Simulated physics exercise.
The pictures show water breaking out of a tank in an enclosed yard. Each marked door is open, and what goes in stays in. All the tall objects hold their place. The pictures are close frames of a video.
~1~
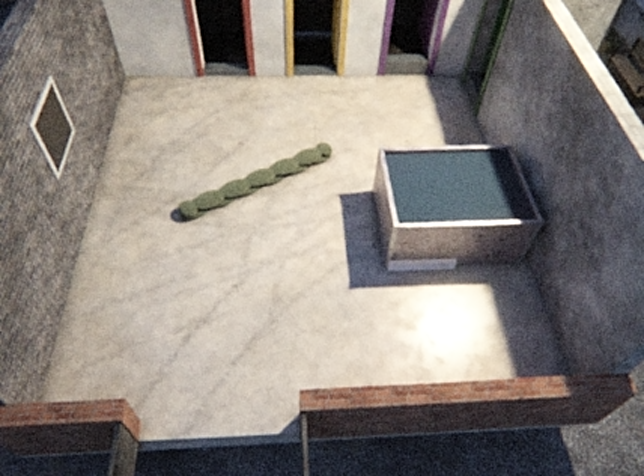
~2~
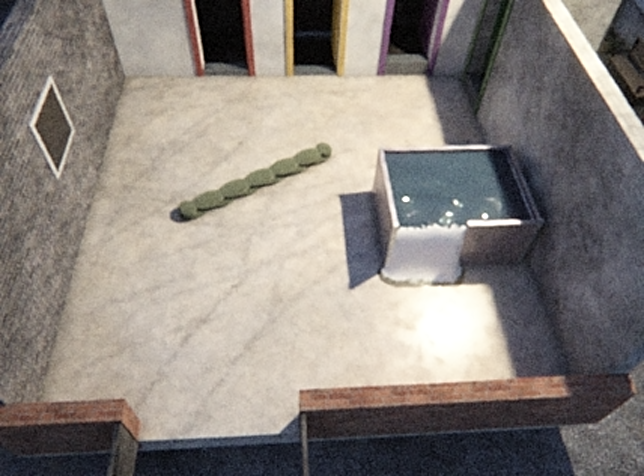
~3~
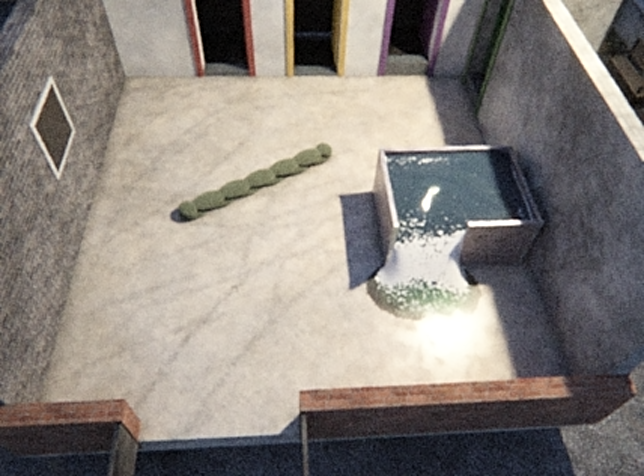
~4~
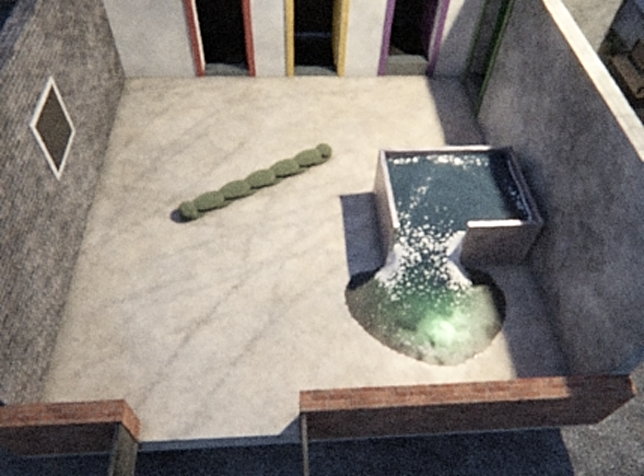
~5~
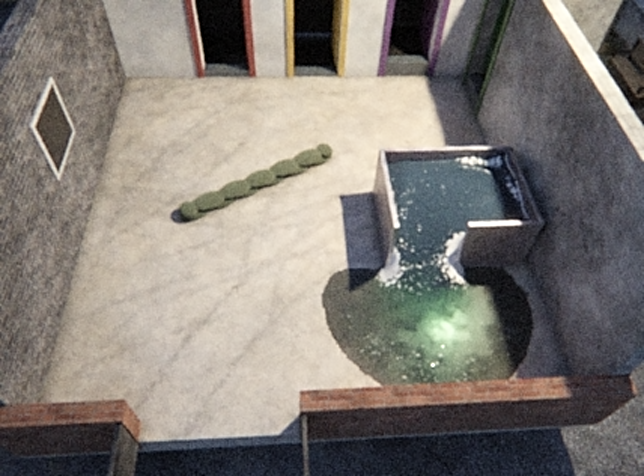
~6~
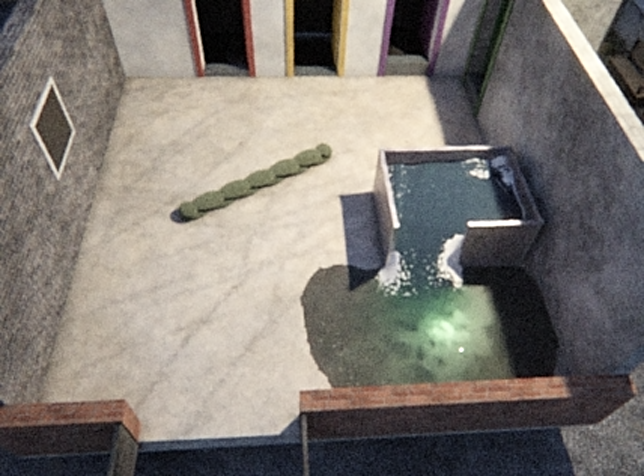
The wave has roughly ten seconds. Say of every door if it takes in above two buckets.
The yellow door holds within the limit; the purple door holds within the limit; the red door holds within the limit; the green door holds within the limit.
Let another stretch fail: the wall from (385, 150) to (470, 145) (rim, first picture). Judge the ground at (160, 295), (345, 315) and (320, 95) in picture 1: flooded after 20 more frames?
One after the other: Clear, clear, awash.
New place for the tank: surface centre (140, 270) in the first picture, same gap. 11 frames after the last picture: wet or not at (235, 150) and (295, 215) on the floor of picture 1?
In turn: No water, dry.
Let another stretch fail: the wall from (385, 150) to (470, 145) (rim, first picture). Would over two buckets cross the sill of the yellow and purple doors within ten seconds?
My reading: Yellow takes more, purple goes over.
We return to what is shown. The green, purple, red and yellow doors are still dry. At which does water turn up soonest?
The green one.
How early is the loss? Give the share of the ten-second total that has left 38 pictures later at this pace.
Some 65 per cent.
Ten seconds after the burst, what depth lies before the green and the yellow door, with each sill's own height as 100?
About 10 and 70 per cent.
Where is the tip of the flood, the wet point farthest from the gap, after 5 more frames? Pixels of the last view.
Near (204, 418).
A moment on, water covers 20 % of the floor; the yellow door not reached, the purple door not reached, the red door not reached, the green door not reached.
Next, water covers 25 % of the floor; the yellow door not reached, the purple door not reached, the red door not reached, the green door not reached.
Then, water covers 40 % of the floor; the yellow door not reached, the purple door not reached, the red door not reached, the green door not reached.
Later, water covers 65 % of the floor; the yellow door not reached, the purple door wet at the sill, nothing in, the red door not reached, the green door wet at the sill, nothing in.
In the end, water covers 90 % of the floor; the yellow door wet at the sill, nothing in, the purple door wet at the sill, nothing in, the red door wet at the sill, nothing in, the green door wet at the sill, nothing in.
